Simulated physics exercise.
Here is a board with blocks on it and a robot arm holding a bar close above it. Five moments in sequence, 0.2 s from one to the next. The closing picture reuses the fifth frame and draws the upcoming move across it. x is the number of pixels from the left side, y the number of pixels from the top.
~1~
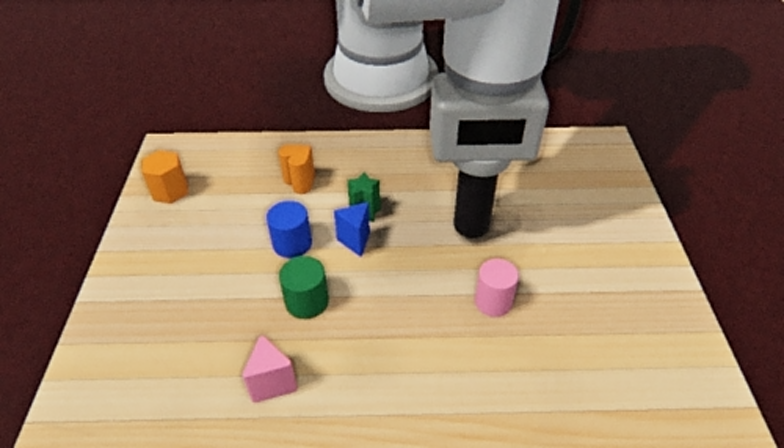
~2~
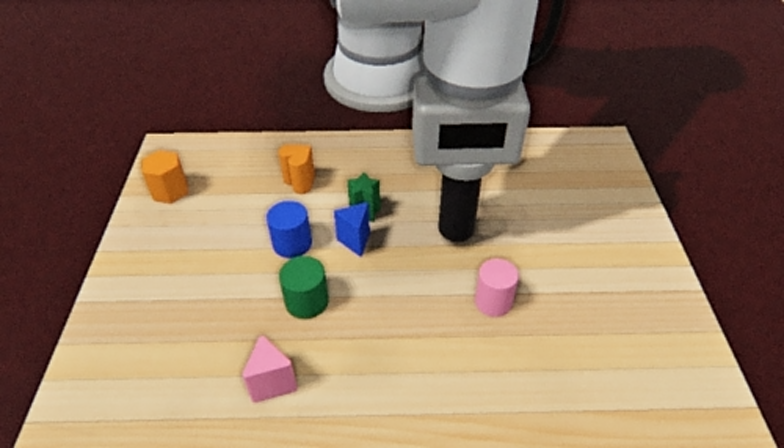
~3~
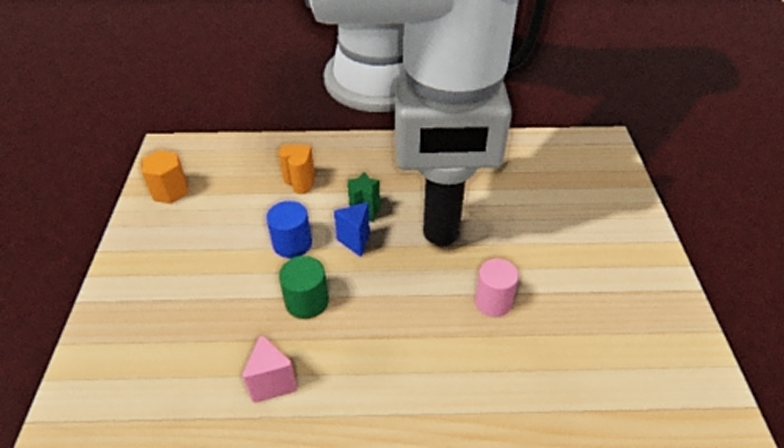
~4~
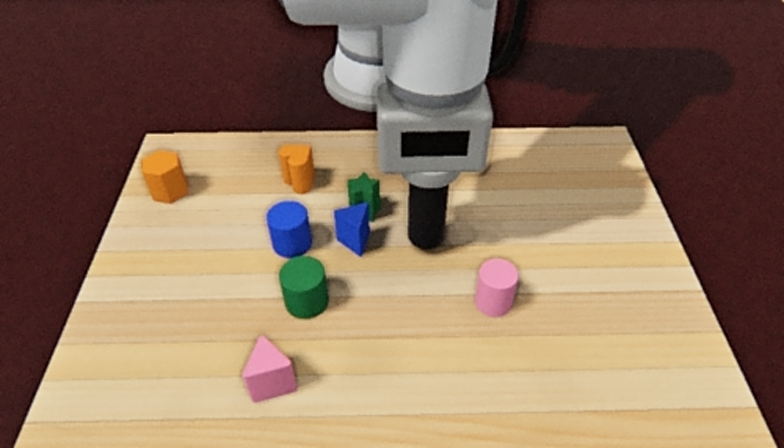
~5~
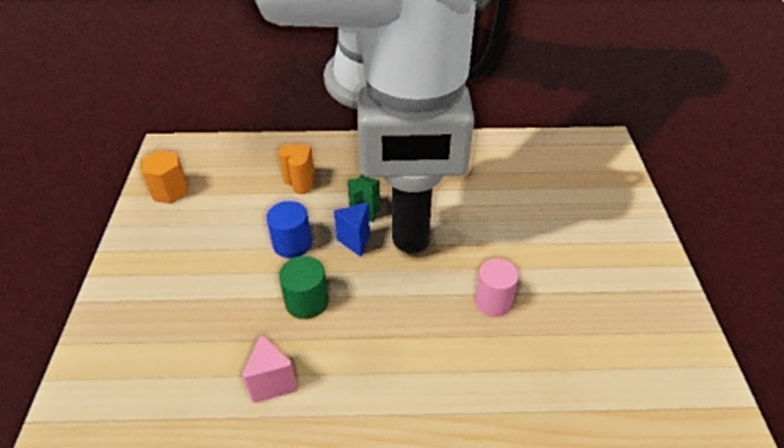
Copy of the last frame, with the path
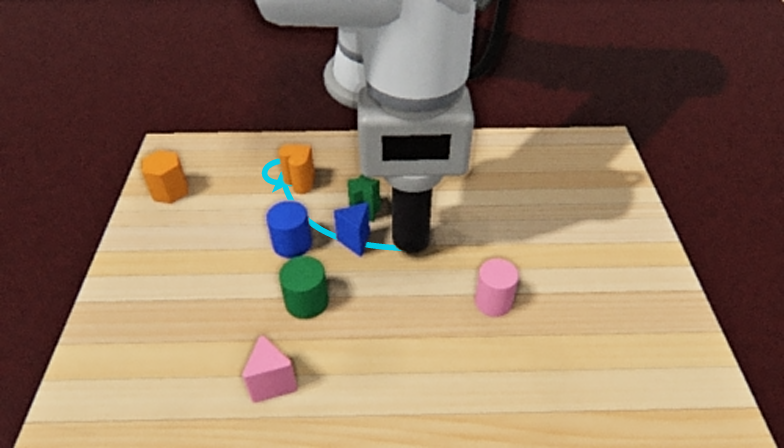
A robot arm with a black bar reaches over a pale wooden board against a dark red surface, seen from above and in front. An orange hexagon, orange heart-shaped block, green star, blue disc and blue triangle sit toward the back left and centre, with green and pink cylinders and a pink triangle nearer. The arm steadily slides the bar left and slightly nearer, approaching the blue triangle, while blocks and camera stay still.
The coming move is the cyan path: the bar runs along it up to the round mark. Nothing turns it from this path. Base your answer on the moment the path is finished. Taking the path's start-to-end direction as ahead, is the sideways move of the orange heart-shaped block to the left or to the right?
It shifts rightward.
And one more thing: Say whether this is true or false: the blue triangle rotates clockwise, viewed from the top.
My answer: False.
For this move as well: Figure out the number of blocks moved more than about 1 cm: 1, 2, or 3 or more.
Moved: 3 or more.
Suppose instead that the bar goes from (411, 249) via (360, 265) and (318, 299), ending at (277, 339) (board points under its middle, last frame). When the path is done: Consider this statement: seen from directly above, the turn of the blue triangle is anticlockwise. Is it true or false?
That statement is not accurate.
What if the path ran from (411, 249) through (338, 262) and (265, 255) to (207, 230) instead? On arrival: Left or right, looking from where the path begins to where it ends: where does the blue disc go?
Heads right.
Drawn move, from (411, 249) through (345, 240) and (298, 210) to (281, 172).
On the path given first. One third of the way, bar (344, 230); blue disc (284, 214); blue triangle (314, 203), turned 15° clockwise.
Two thirds of the way, bar (296, 201); blue disc (271, 214); blue triangle (264, 185), turned 25° anticlockwise.
At the end, bar (279, 162); blue disc (271, 214); orange heart-shaped block (302, 126), turned 65° clockwise; blue triangle (260, 184), turned 35° anticlockwise; green star still.
